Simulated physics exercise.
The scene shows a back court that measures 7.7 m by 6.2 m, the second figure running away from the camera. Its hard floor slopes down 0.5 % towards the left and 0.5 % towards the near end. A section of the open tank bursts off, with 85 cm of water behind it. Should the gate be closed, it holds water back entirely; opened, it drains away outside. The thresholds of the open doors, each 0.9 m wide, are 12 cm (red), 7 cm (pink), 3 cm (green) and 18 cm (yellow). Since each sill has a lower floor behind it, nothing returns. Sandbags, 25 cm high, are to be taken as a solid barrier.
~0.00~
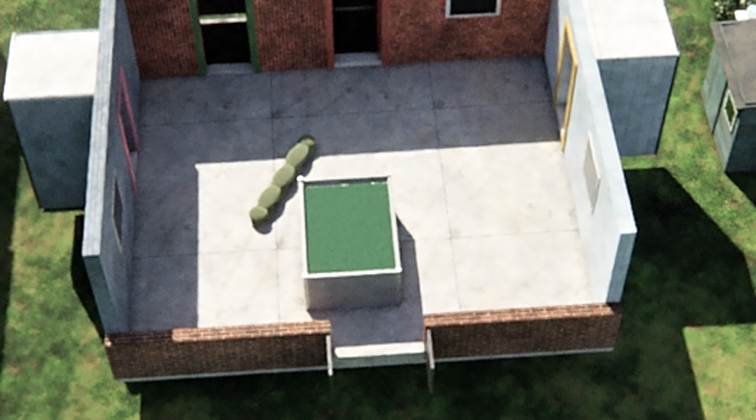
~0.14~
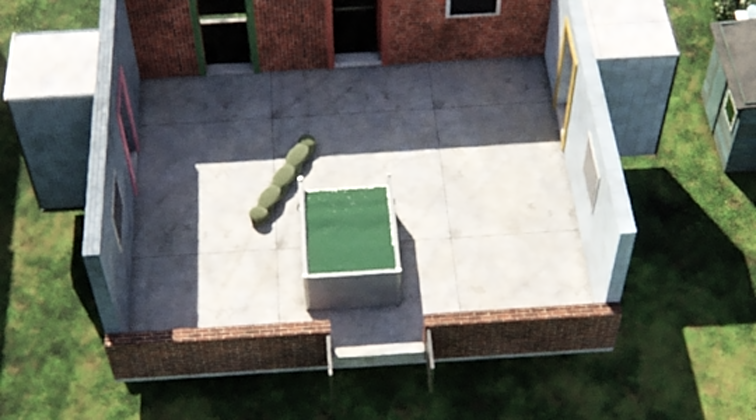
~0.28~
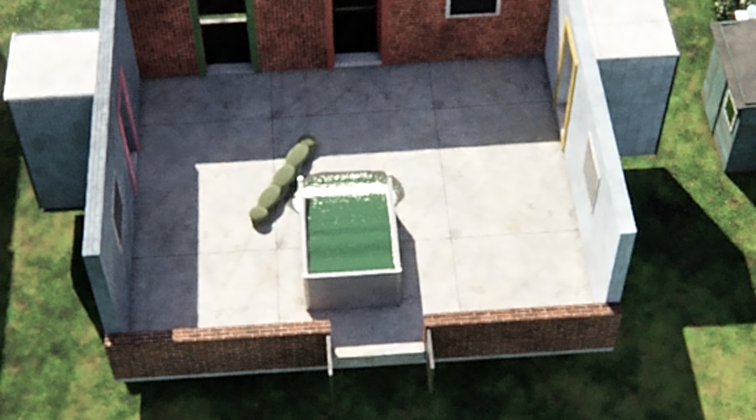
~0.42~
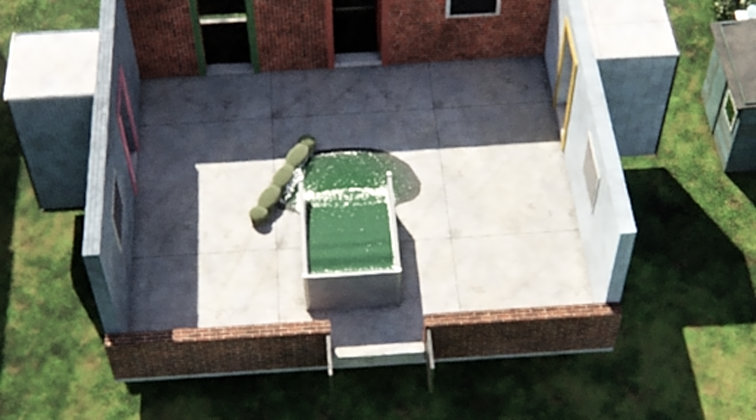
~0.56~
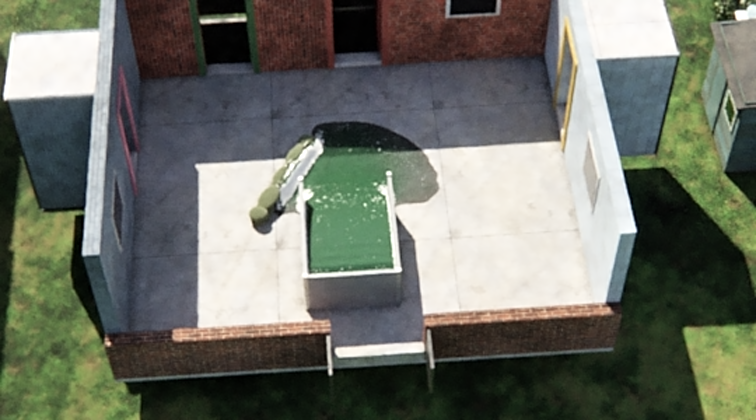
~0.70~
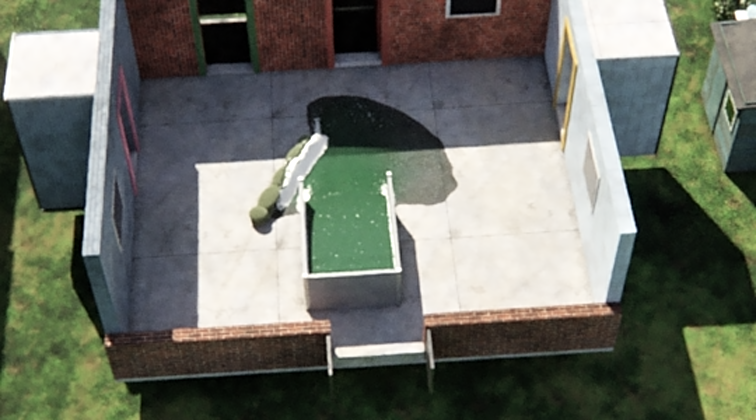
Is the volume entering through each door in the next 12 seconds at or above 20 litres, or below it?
The red door overtops the limit, the pink door remains shy of the limit, the green door remains shy of the limit, the yellow door remains shy of the limit.
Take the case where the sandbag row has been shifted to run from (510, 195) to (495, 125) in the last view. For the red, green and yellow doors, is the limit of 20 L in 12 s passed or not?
Red beyond the limit, green beyond the limit, yellow within the limit.
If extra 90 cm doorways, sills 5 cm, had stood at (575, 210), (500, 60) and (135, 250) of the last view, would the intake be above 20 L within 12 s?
Taking them in order, the first gets too little, the second enough and the third too little.
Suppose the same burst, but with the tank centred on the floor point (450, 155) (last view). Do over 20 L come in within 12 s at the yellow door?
Yellow: Within limit.
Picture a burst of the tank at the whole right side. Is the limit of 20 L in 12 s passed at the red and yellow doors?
Red: Within the limit; yellow: Within the limit.
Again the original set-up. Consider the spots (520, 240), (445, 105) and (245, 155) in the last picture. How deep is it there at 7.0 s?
I'd read it as roughly 3, 8 and 1 cm, in that order.
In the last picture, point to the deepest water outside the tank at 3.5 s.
Near (541, 72).
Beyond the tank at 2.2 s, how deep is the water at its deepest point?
It gets to some 35 cm.
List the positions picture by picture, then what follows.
The open tank at (348, 227) is whole and still, 85 cm deep, in the first picture.
Water pours out on the open tank's far side and has run 0.8 m, to a hidden place; typically 7 cm deep outside, 85 cm at the open tank's back, in the second picture.
The front is at (299, 183), 1.1 m from the gap on the open tank's far side; 1.3 m2 of floor is under water; 85 cm left at the back of the open tank, in the third picture.
Water pours out on the open tank's far side and has run 1.4 m, to (388, 157); typically 13 cm deep outside, 79 cm at the open tank's back, in the fourth picture.
The front is at (365, 126), 2.0 m from the gap on the open tank's far side; 4.0 m2 of floor is under water; 72 cm left at the back of the open tank, in the fifth picture.
The front is at (321, 101), 2.7 m from the gap on the open tank's far side; 5.5 m2 of floor is under water; 73 cm left at the back of the open tank, in the sixth picture.
After 1.4 s water covers 30 % of the floor and is deepest (41 cm) near (308, 167); red door 9 cm at the sill, 54 L in, pink door not reached, green door not reached, yellow door not reached.
After 2.2 s water covers 40 % of the floor and is deepest (35 cm) near (379, 67); red door 29 cm at the sill, 200 L in, pink door not reached, green door 5 cm at the sill, 0 L in, yellow door not reached.
After 3.5 s water covers 45 % of the floor and is deepest (30 cm) near (541, 72); red door 18 cm at the sill, 304 L in, pink door not reached, green door 5 cm at the sill, 5 L in, yellow door 11 cm at the sill, 0 L in.
After 7.0 s water covers 90 % of the floor and is deepest (12 cm) near (548, 330); red door 6 cm at the sill, 318 L in, pink door 5 cm at the sill, 0 L in, green door 3 cm at the sill, 9 L in, yellow door 8 cm at the sill, 0 L in.
After 12.0 s water covers 95 % of the floor and is deepest (10 cm) near (131, 303); red door 2 cm at the sill, 318 L in, pink door 5 cm at the sill, 0 L in, green door 2 cm at the sill, 9 L in, yellow door 2 cm at the sill, 0 L in.
